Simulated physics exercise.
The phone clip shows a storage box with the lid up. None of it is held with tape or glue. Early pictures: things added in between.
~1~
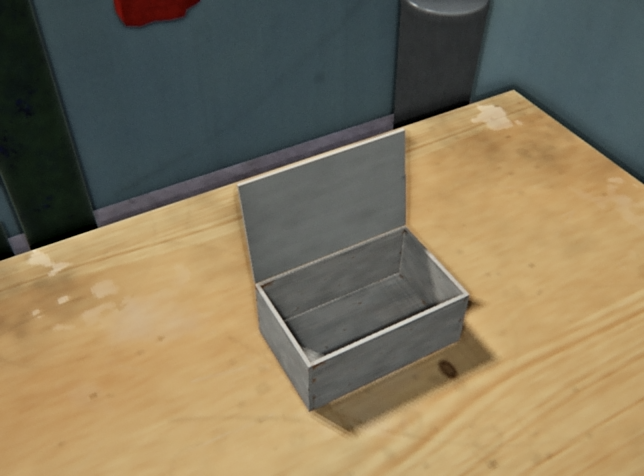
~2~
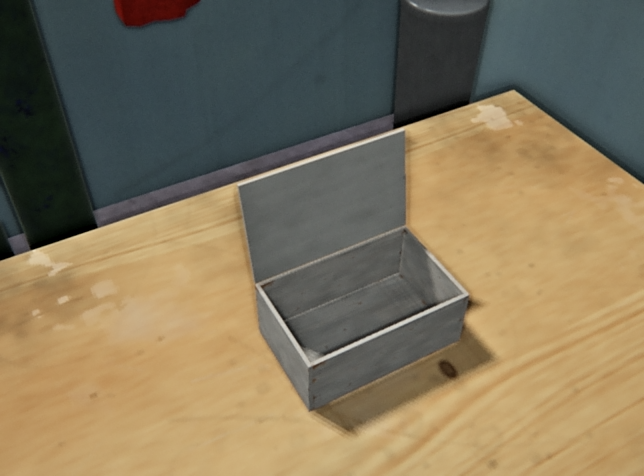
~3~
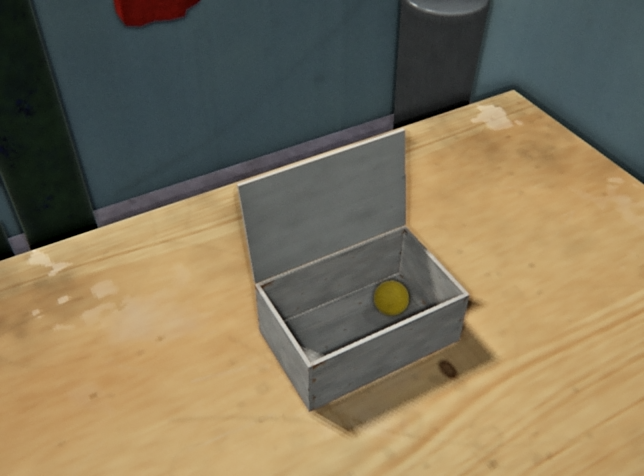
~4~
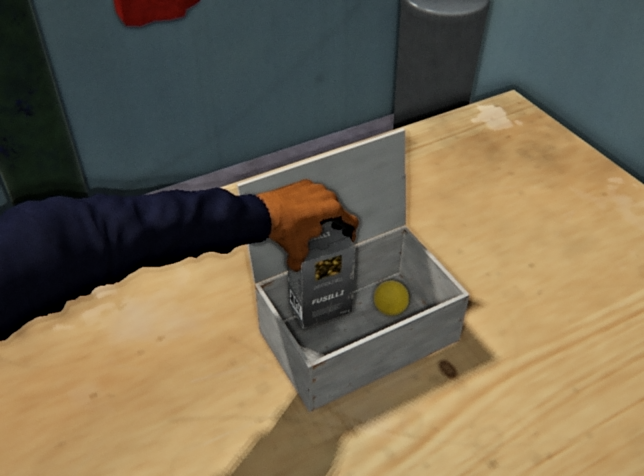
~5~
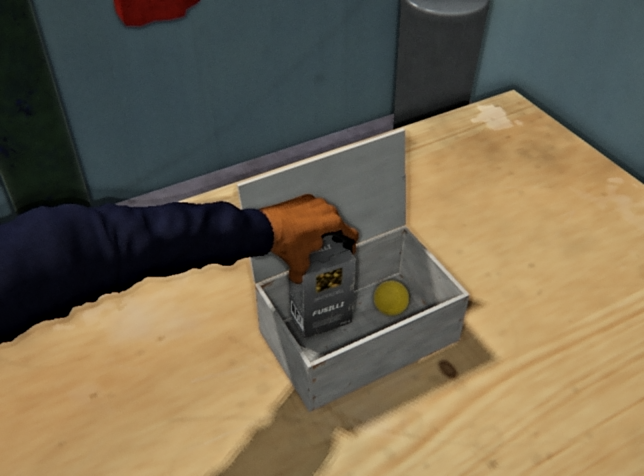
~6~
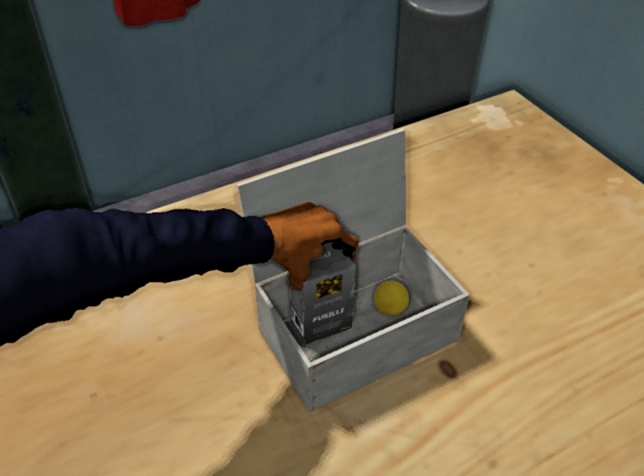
At the start, an open grey box with its lid up sits empty on a wooden table. A yellow lemon then appears inside, toward the right. Next, a gloved hand on a dark-sleeved arm reaches in from the left and lowers a grey carton slightly, into place beside the lemon.
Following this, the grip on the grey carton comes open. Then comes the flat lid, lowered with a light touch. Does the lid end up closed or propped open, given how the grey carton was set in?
The lid ends up propped open.
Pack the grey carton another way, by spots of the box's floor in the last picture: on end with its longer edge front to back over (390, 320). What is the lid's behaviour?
Then it shuts flat.
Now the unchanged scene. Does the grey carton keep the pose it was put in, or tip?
In the end, the grey carton keeps its orientation.
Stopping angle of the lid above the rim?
Close to 80 degrees.
Then, 0.90 s past the last view, lid starting down.
Then, 1.00 s past the last view, grey carton resting near (321, 295).
Then, 1.30 s past the last view, lid 79° above the rim.
Finally, lid 79° above the rim; both still in place. Final places as the last picture's camera would see them, grey carton near (321, 294).
